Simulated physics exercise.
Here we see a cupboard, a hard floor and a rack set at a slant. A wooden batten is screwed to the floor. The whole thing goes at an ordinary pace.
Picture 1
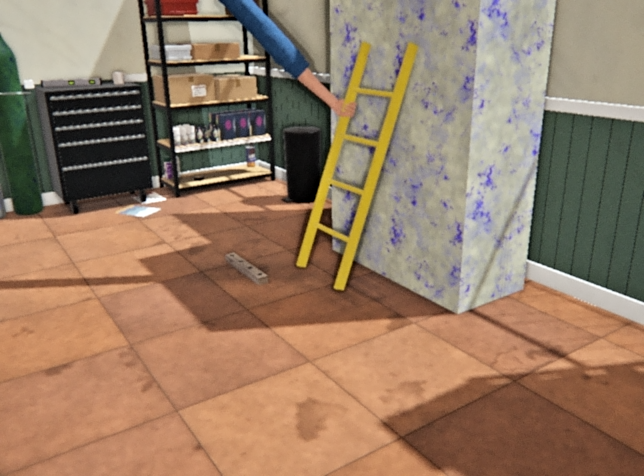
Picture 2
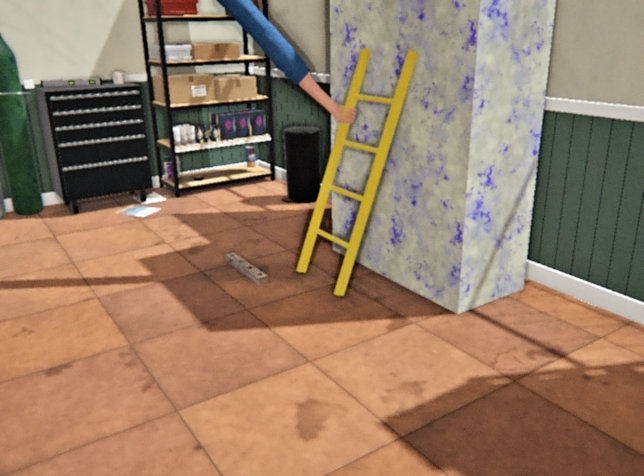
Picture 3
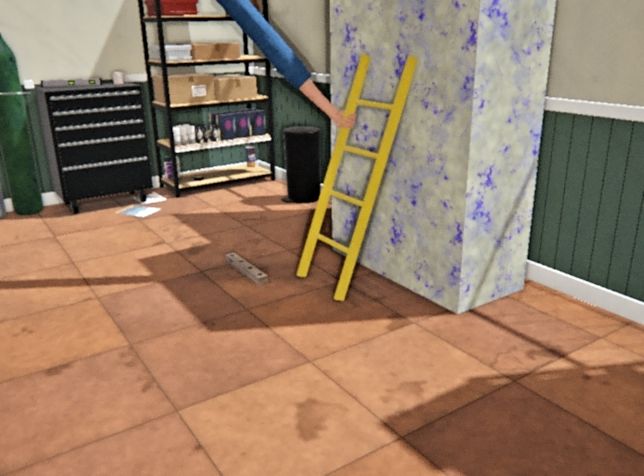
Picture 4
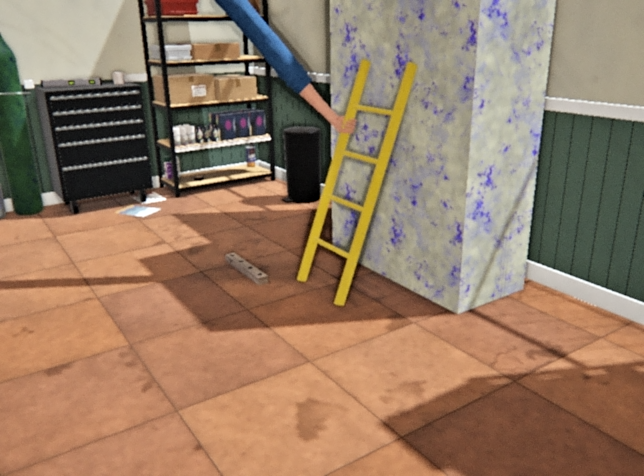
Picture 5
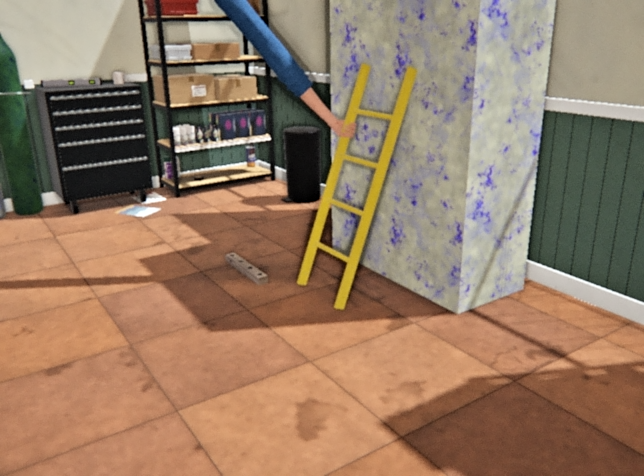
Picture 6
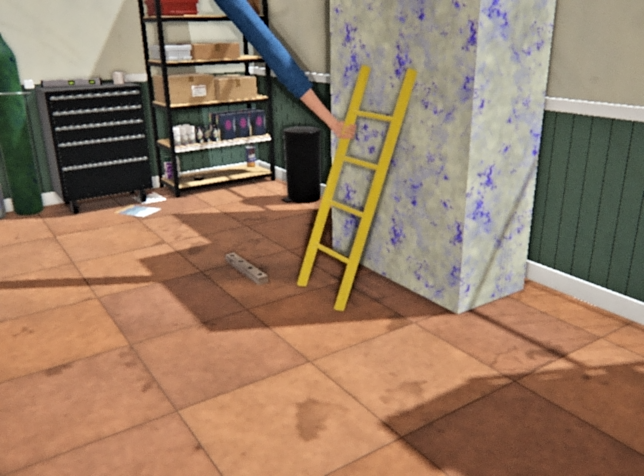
A blue-sleeved arm lowering a yellow ladder-like rack slightly against a purple-speckled block, then holding it still on the tiled floor.
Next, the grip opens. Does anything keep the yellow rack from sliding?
It's going to be just fine, I think.
Then, 0.44 s past the last view, yellow rack at rest near (353, 186).
Finally, the yellow rack stays up, near (353, 186).
